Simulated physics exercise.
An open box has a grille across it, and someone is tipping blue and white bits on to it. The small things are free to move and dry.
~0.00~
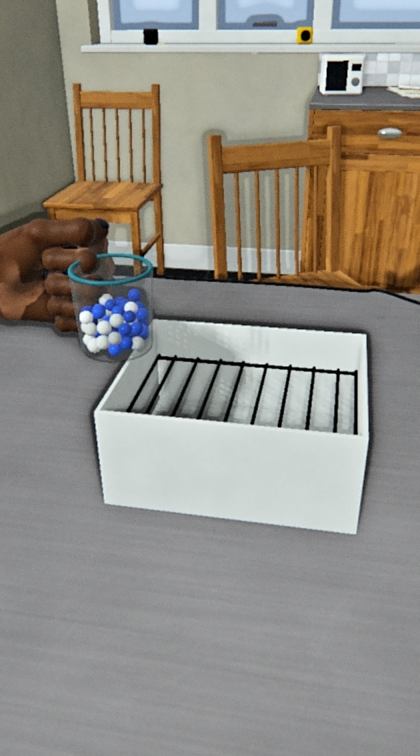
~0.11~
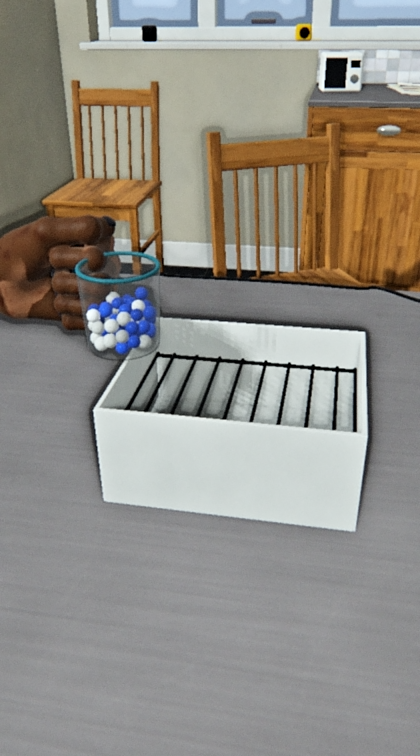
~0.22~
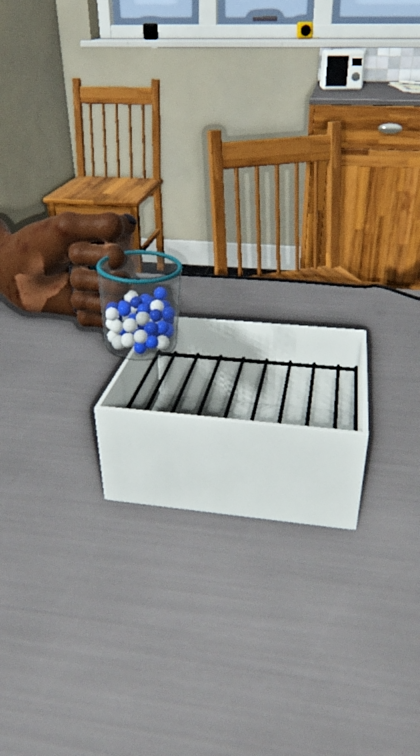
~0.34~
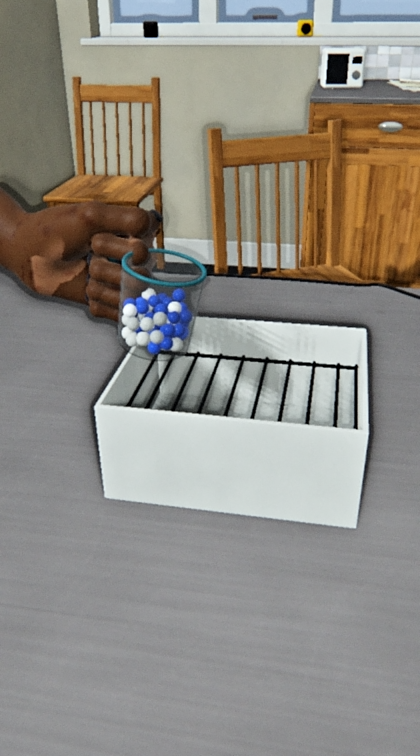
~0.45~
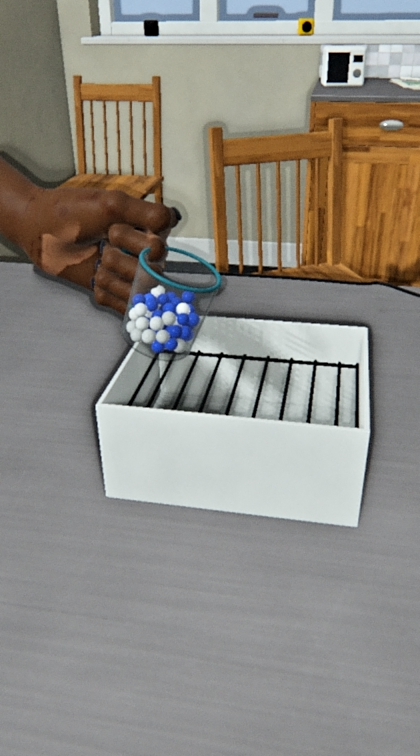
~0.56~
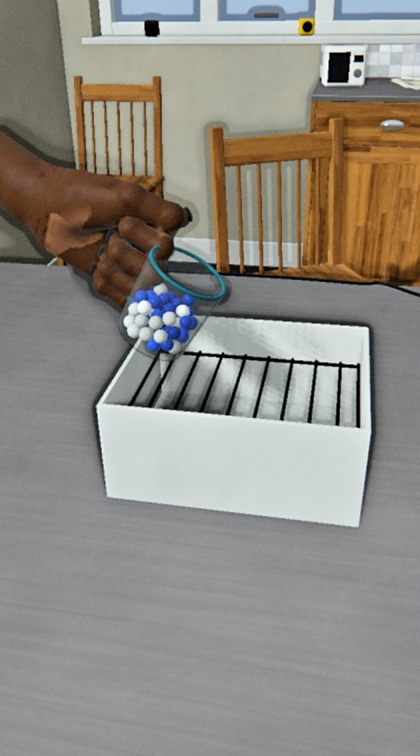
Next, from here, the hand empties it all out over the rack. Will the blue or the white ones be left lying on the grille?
Color blue: Fallen below. White: Fallen below.
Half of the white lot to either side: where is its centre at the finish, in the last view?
Once things stop moving, it sits roughly at (246, 443).
By 1.05 s, blue ones, every one in the cup; white ones, every one in the cup.
By 1.47 s, blue ones, roughly half in the cup, roughly a third on or over the wires, about a tenth under the rack; white ones, roughly two thirds in the cup, roughly a quarter on or over the wires.
By 1.84 s, blue ones, about a tenth on or over the wires, the larger part under the rack; white ones, about a tenth on or over the wires, almost all under the rack.
When it is over (2.9 s), blue ones, every one under the rack; white ones, every one under the rack.
